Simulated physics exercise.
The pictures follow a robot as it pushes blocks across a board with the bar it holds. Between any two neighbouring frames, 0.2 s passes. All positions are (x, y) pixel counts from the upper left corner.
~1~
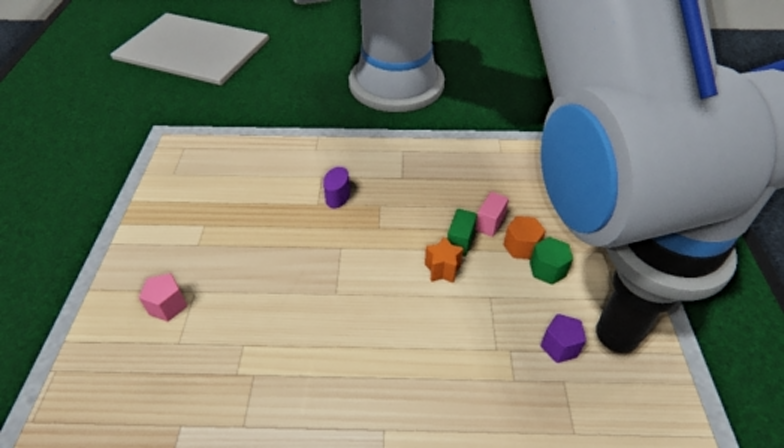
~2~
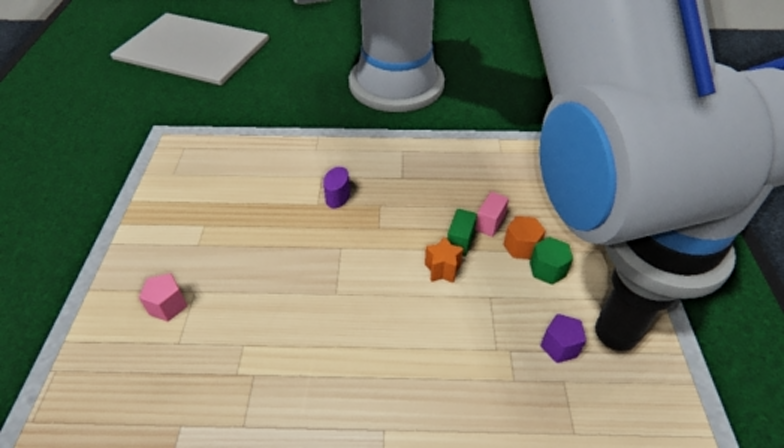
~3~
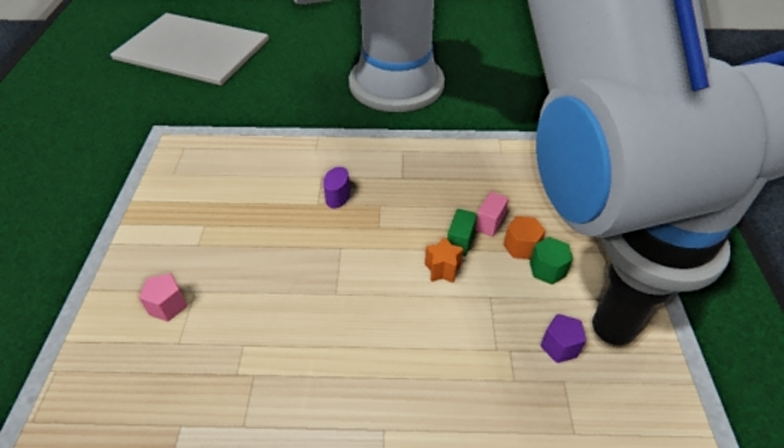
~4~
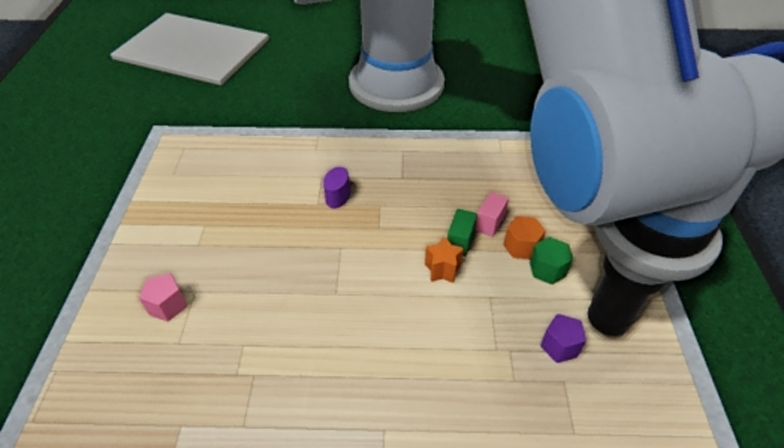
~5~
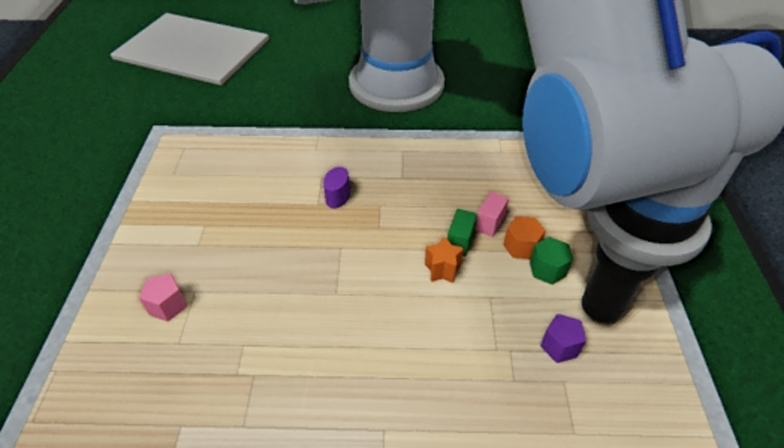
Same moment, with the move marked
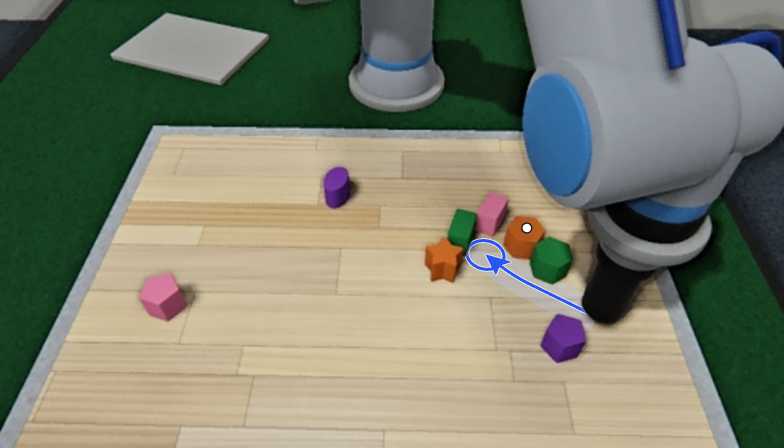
Robot arm shifting its black bar slightly up and left beside a purple five-sided block, while the coloured blocks stay still.
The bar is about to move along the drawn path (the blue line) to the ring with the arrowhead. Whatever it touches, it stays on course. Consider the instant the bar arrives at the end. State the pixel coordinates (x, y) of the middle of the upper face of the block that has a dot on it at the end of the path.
Somewhere near (522, 213).
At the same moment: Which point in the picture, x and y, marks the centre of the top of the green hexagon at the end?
Its top middle: (541, 236).
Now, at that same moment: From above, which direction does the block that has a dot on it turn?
Looking down, it rotates anti-clockwise.
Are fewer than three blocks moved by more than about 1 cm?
In short: Yes.
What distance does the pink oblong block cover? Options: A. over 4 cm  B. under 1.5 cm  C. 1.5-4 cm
It's B.
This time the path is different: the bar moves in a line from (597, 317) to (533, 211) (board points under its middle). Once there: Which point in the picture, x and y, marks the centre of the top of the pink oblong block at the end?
Somewhere near (478, 195).
Drawn move, from (597, 317) by way of (536, 287) to (485, 255); the dot is on the orange hexagon.
The first path, step by step. One third of the way, bar (559, 286); orange hexagon (525, 225); green hexagon (551, 248).
Two thirds of the way, bar (520, 267); orange hexagon (522, 214), turned 35° anticlockwise; green hexagon (541, 237), turned 65° clockwise.
At the end, bar (488, 244); green oblong block still; pink oblong block still; orange hexagon (522, 213), turned 35° anticlockwise; green hexagon (541, 236), turned 70° clockwise.
